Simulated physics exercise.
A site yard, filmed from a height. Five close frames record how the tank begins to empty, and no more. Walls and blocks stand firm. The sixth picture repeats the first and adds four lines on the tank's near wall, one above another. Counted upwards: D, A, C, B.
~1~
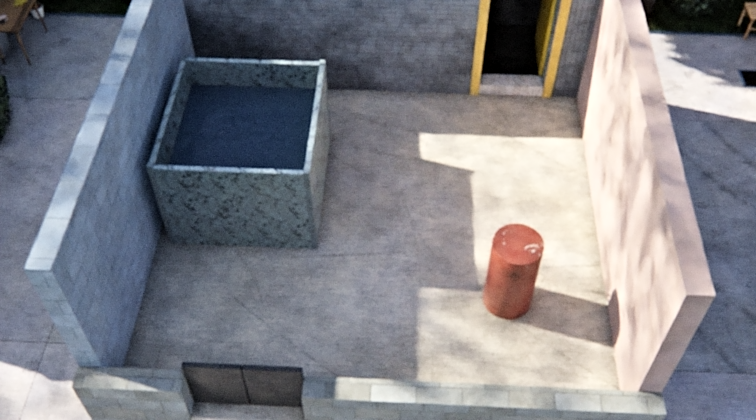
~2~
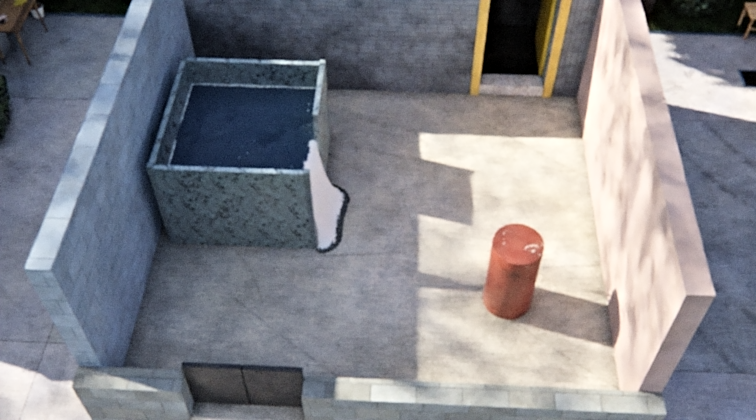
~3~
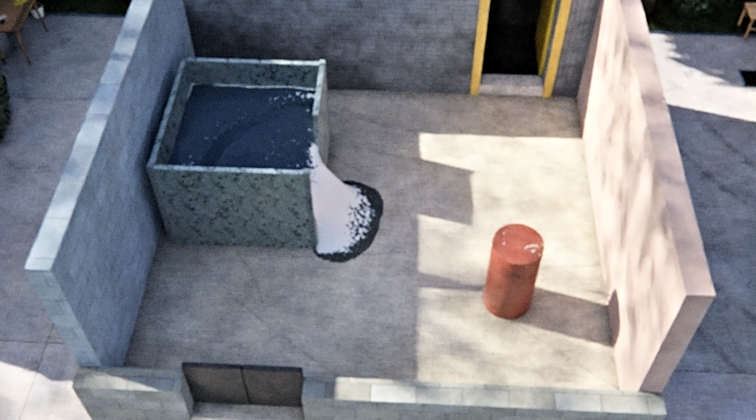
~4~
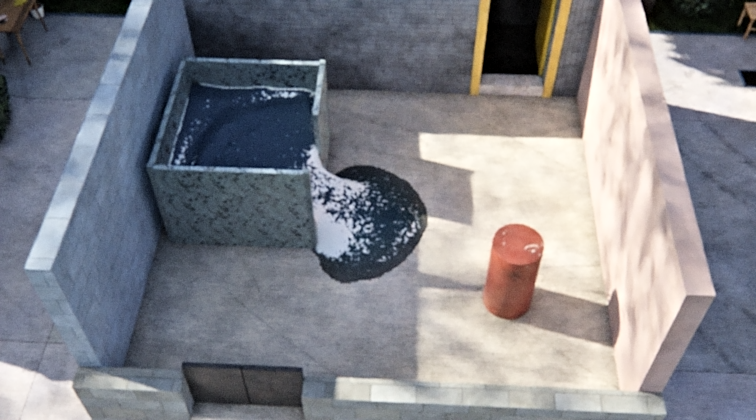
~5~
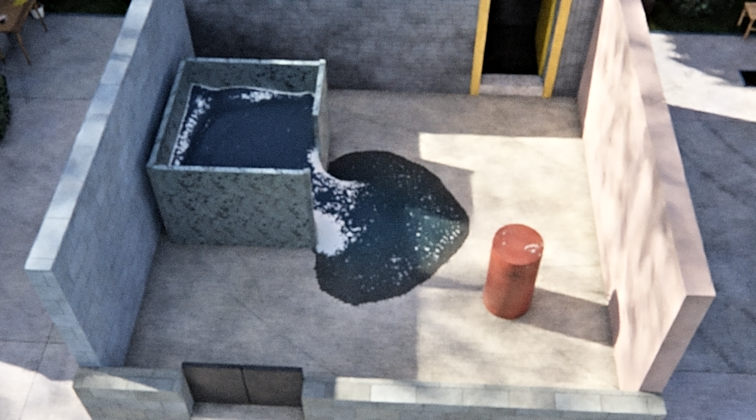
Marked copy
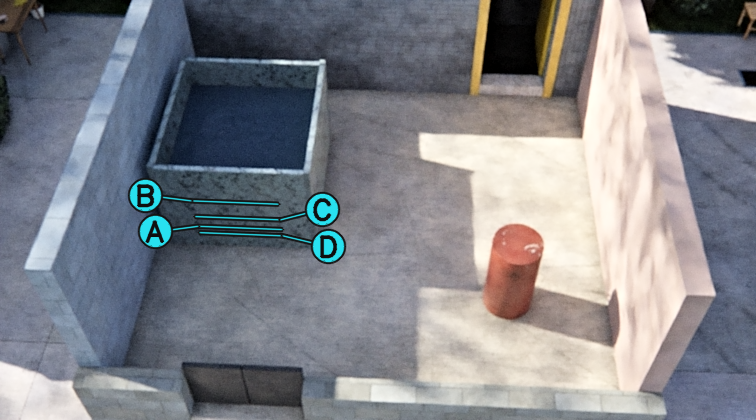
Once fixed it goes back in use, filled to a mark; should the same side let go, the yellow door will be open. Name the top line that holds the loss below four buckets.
Take B.
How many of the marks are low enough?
All of the four.
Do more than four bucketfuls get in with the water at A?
No, that is safe.
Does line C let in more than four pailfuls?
No, that is safe.
On the marked copy, A at (239, 227); B at (234, 202); C at (237, 218); D at (241, 234); from the bottom up D, A, C, B.
With A, nothing gets over.
With B, a splash gets over, under a bucket.
With C, nothing gets over.
With D, nothing gets over.
